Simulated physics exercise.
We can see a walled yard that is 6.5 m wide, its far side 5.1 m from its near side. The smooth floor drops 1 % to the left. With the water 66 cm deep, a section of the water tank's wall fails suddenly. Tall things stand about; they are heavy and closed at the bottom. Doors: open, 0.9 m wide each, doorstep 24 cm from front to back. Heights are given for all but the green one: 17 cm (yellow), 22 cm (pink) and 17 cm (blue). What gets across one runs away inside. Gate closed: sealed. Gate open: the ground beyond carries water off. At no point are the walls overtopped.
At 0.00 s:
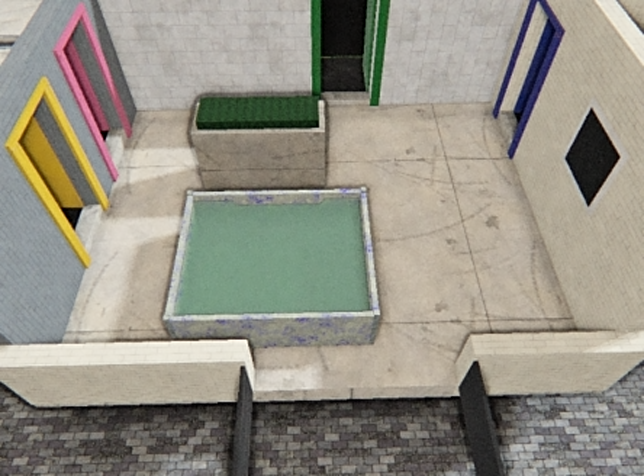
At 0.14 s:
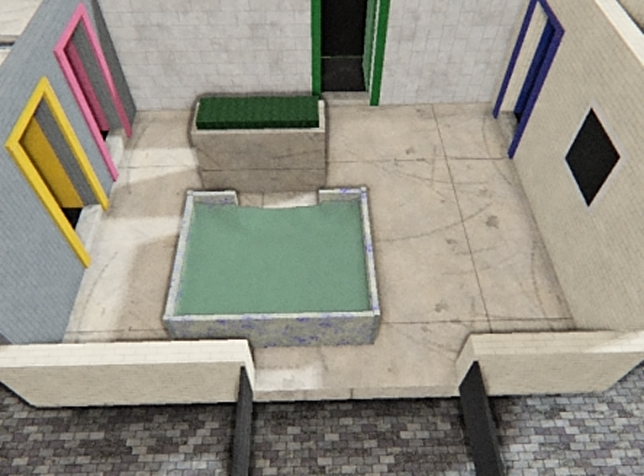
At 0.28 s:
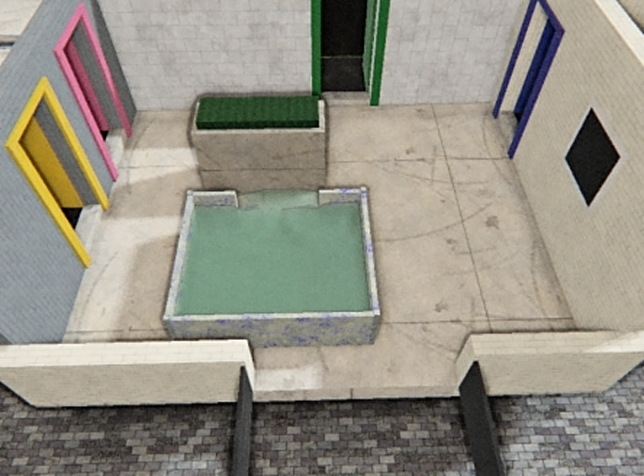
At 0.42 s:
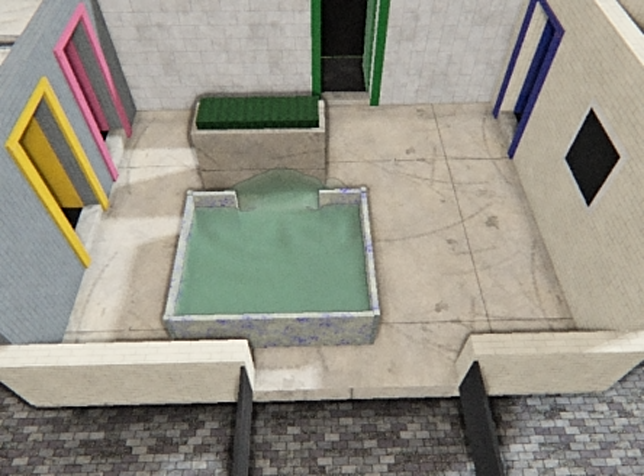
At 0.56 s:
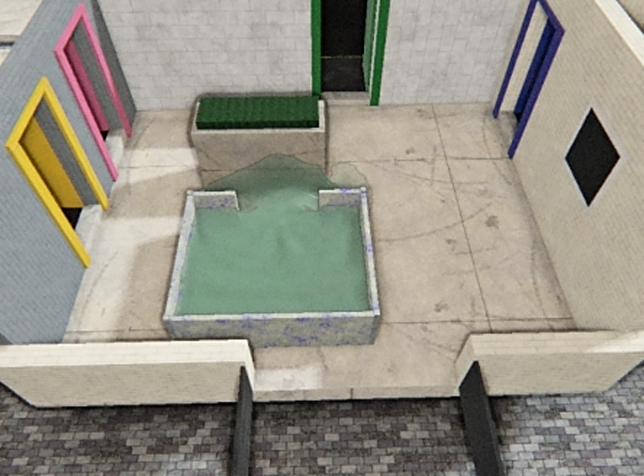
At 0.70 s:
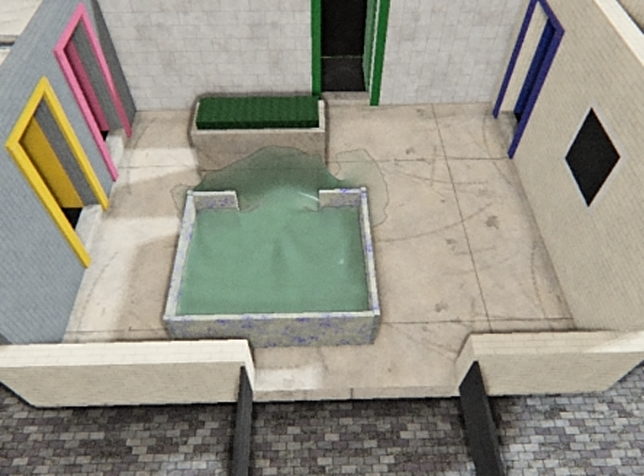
At the start, a stone tank of green water sits full and still in a walled yard with coloured doorways. A section of its far wall gives way, then water pours through the gap and spreads over the pale floor towards the planter, fanning out to both sides behind the tank.
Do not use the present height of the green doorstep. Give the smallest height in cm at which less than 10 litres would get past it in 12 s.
Close to 6 cm is just enough.
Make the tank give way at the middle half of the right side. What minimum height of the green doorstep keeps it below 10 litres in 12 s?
Then something near 8.0 cm.
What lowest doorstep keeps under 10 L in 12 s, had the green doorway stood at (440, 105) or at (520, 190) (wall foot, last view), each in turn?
9.5 and 15 cm.
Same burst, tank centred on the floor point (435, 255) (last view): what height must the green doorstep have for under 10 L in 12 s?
About 26 cm.
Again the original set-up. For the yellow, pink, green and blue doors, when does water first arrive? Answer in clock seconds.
For yellow it's 1.2 s, for pink 1.4 s, for green 1.8 s, and for blue 2.0 s.
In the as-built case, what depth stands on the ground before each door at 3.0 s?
Centimetres: Yellow = 24, pink = 10, green = 2, blue = 13.
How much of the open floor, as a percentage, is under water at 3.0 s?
Wet share: Near 65 %.
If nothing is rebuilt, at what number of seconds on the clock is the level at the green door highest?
I'd say near 11.5 seconds.
After 1.4 s water covers 30 % of the floor, deepest (53 cm) near (282, 203); it has not reached the green door.
After 3.0 s water covers 65 % of the floor, deepest (30 cm) near (271, 204); 2 cm at the green door, 0 litres in over its 12 cm doorstep.
After 12.0 s water covers 100 % of the floor, deepest (14 cm) near (135, 118); 9 cm at the green door, 0 litres in over its 12 cm doorstep.
At the green door as built, the water arrived by 1.9 s and peaked near 11 cm at 11.4 s.
Run again over the same 12 s with other heights there, 15 litres in over 5.5 cm, 4 litres over 7.5 cm. The limit of 10 litres is kept from about 6 cm up.
